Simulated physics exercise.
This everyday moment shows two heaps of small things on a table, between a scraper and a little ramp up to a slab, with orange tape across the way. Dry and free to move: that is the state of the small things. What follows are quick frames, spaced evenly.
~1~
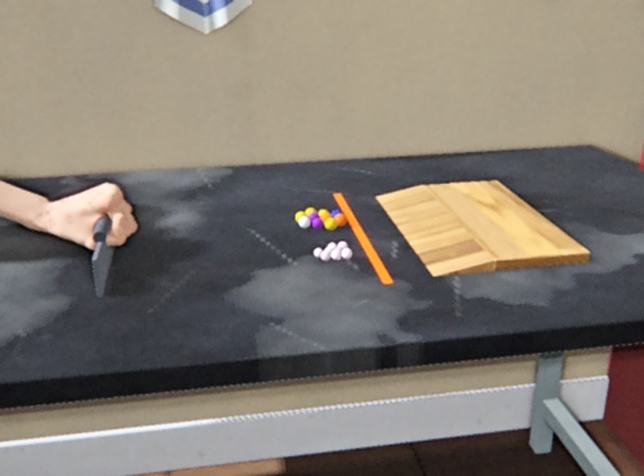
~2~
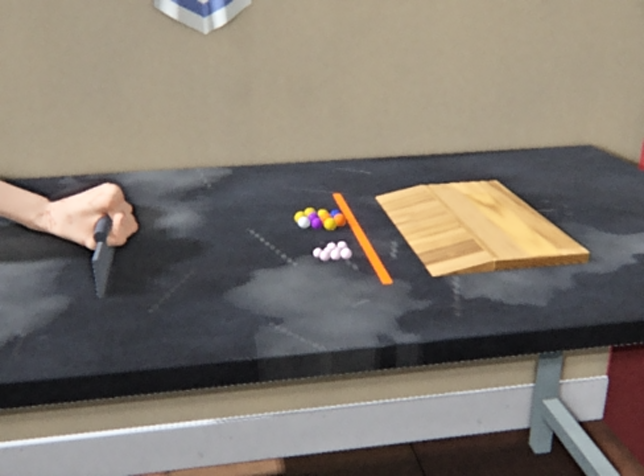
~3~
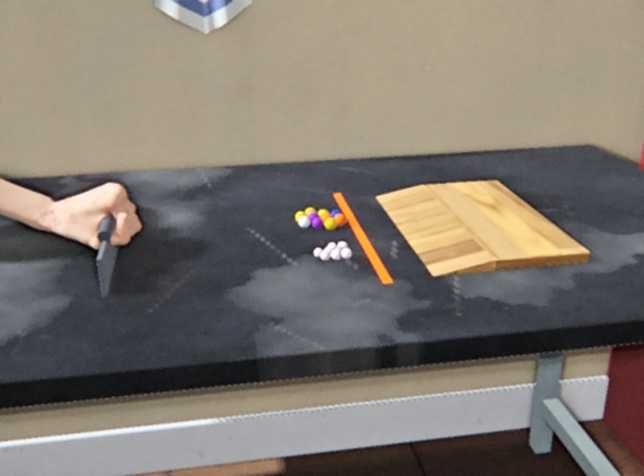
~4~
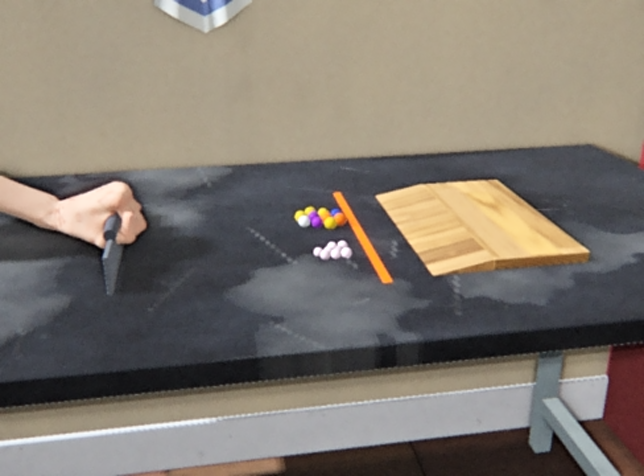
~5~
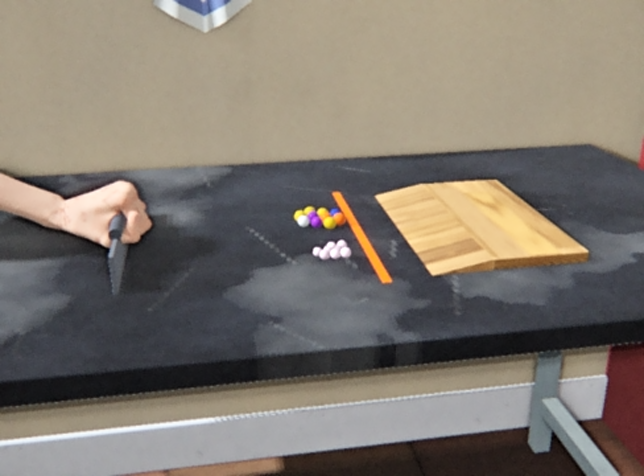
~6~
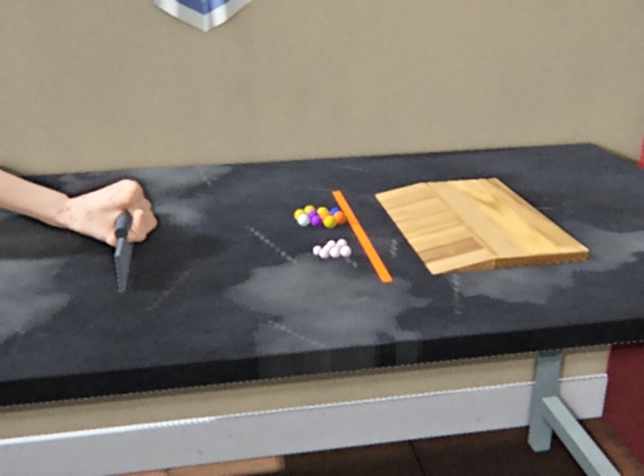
A hand holding a dark scraper moves slightly right across a black table.
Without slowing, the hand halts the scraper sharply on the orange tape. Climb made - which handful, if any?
Near handful no, far handful no.
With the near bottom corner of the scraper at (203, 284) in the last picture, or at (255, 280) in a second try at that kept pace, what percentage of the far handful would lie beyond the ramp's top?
Try 1: Around 50 percent; try 2: Around 90 percent.
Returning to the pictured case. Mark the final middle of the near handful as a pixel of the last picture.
Resting middle: Approx. (408, 244).
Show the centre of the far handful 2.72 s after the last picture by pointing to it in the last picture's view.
Its middle is roughly at (365, 213) in the last frame.
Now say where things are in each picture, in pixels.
The first picture shows scraper (99, 271), at rest; orange tape (339, 198); top of the ramp (489, 254); near handful (329, 252), a few sugar pearls; far handful (327, 220), a few gumballs.
The second picture shows scraper (99, 271); far handful (327, 220).
The third picture shows scraper (103, 271); near handful (329, 252).
The fourth picture shows scraper (109, 269); far handful (327, 219).
The fifth picture shows scraper (115, 269); near handful (328, 251).
The sixth picture shows scraper (121, 267); orange tape (338, 195); top of the ramp (488, 252); near handful (328, 250); far handful (327, 217).
Then, 1.35 s later than the last frame, scraper still moving, near (250, 207); near handful every one short of the ramp; far handful every one short of the ramp.
Then, 2.72 s later than the last frame, scraper stopped at the orange tape; near handful every one short of the ramp; far handful every one short of the ramp.
When it is over, scraper stopped at the orange tape; near handful not one past the top, every one short of the ramp; far handful not one past the top, every one short of the ramp.
